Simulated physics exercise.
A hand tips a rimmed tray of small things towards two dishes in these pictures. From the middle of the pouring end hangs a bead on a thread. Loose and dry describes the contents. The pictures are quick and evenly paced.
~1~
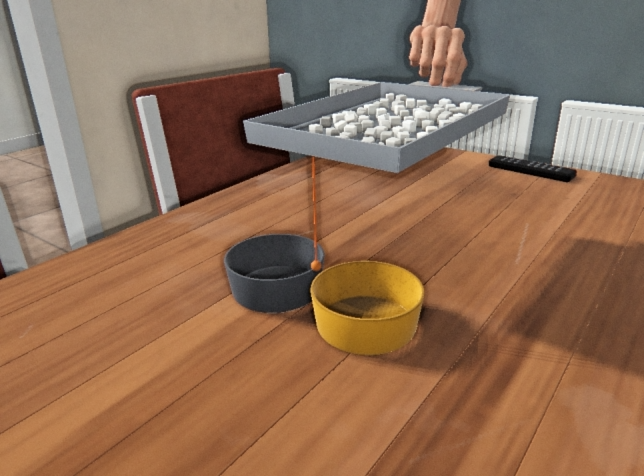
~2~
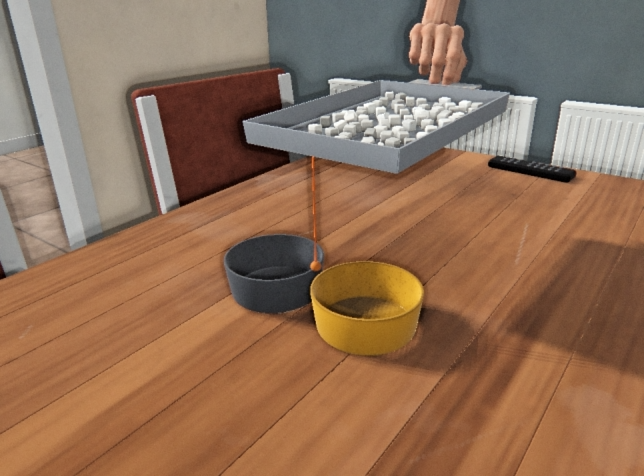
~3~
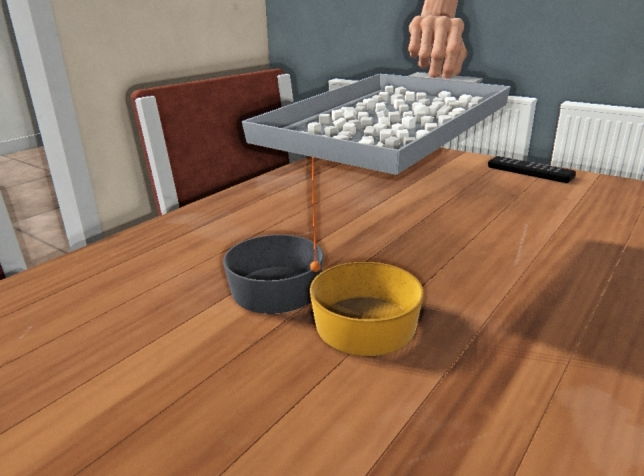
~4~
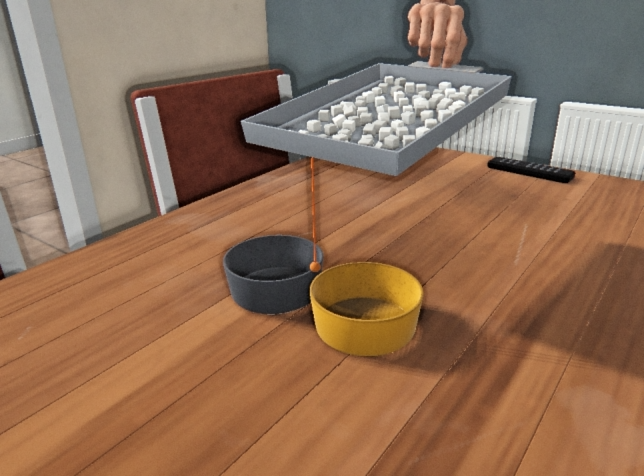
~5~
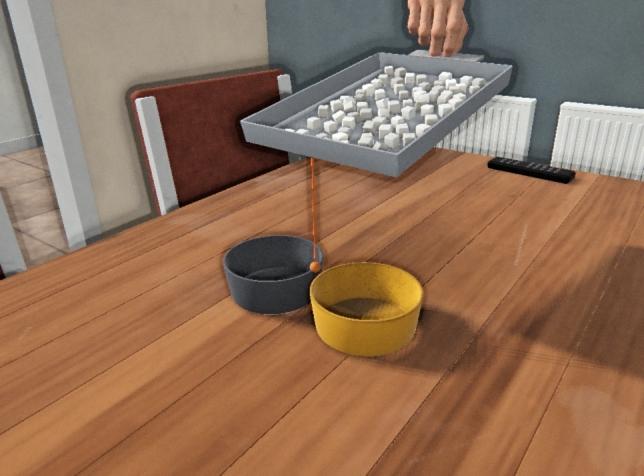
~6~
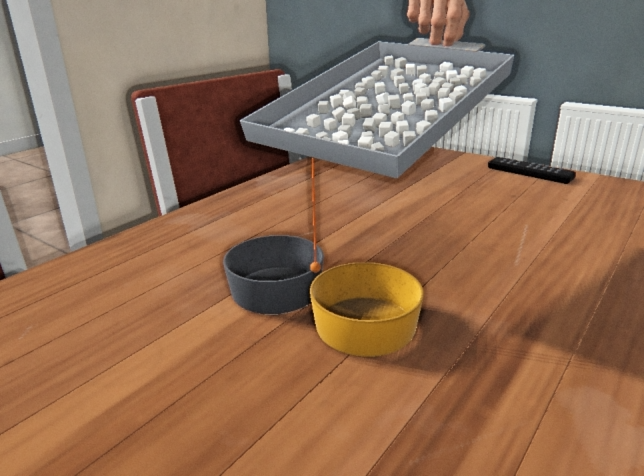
A hand raised the far end of a grey tray of white cubes, tipping it slightly toward a dark dish and a yellow one on a wooden table, while the orange bead hung nearly still.
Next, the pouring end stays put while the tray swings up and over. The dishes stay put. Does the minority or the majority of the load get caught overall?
A lesser share is caught.
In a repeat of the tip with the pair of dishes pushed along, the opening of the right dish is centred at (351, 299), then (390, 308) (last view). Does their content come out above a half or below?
Result, first place: Not as much as half; second place: Not as much as half.
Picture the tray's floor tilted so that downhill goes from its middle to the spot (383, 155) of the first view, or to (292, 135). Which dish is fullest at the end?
Well, at the first place the right-side one, and at the second the left-side one.
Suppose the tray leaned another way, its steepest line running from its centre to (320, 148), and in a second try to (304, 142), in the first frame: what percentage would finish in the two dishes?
About 0 % and 20 %.
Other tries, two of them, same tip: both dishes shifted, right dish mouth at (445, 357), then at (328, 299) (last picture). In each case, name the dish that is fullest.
Result, first place: The lefthand one; second place: The righthand one.
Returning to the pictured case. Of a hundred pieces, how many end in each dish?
Per hundred pieces, the left dish ends with about 0 and the right dish with about 0.
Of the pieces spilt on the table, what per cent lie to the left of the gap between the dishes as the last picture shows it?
It works out at some 70 percent.
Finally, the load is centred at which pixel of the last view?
Near (321, 397), more or less.
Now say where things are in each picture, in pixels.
In the first frame, corners of the pouring end near (246, 121) and (399, 147), level; middle of the load near (395, 122), sugar cubes; left dish near (241, 291); right dish near (335, 330); bead on its thread near (316, 266).
In the second frame, corners of the pouring end near (246, 121) and (398, 148), level; middle of the load near (395, 121).
In the third frame, corners of the pouring end near (245, 121) and (398, 149), tipped barely, lowest at the right corner; middle of the load near (395, 118).
In the fourth frame, corners of the pouring end near (244, 121) and (397, 151), tipped a little, lowest at the right corner; middle of the load near (394, 113).
In the fifth frame, corners of the pouring end near (243, 121) and (396, 153), tipped a little, lowest at the right corner; middle of the load near (394, 108).
In the sixth frame, corners of the pouring end near (243, 120) and (396, 155), tipped a little, lowest at the right corner; middle of the load near (394, 102); left dish near (241, 292); right dish near (335, 331).
Shortly afterwards, tray tipped steeply; the whole lot on the tray.
Next, tray tipped right over; the whole lot on the tray.
Some moments later, tray tipped past a quarter turn; a little in the right dish; all but a few outside both.
In the end, tray tipped past a quarter turn; a little in the right dish; none at all in the left dish; all but a few outside both.
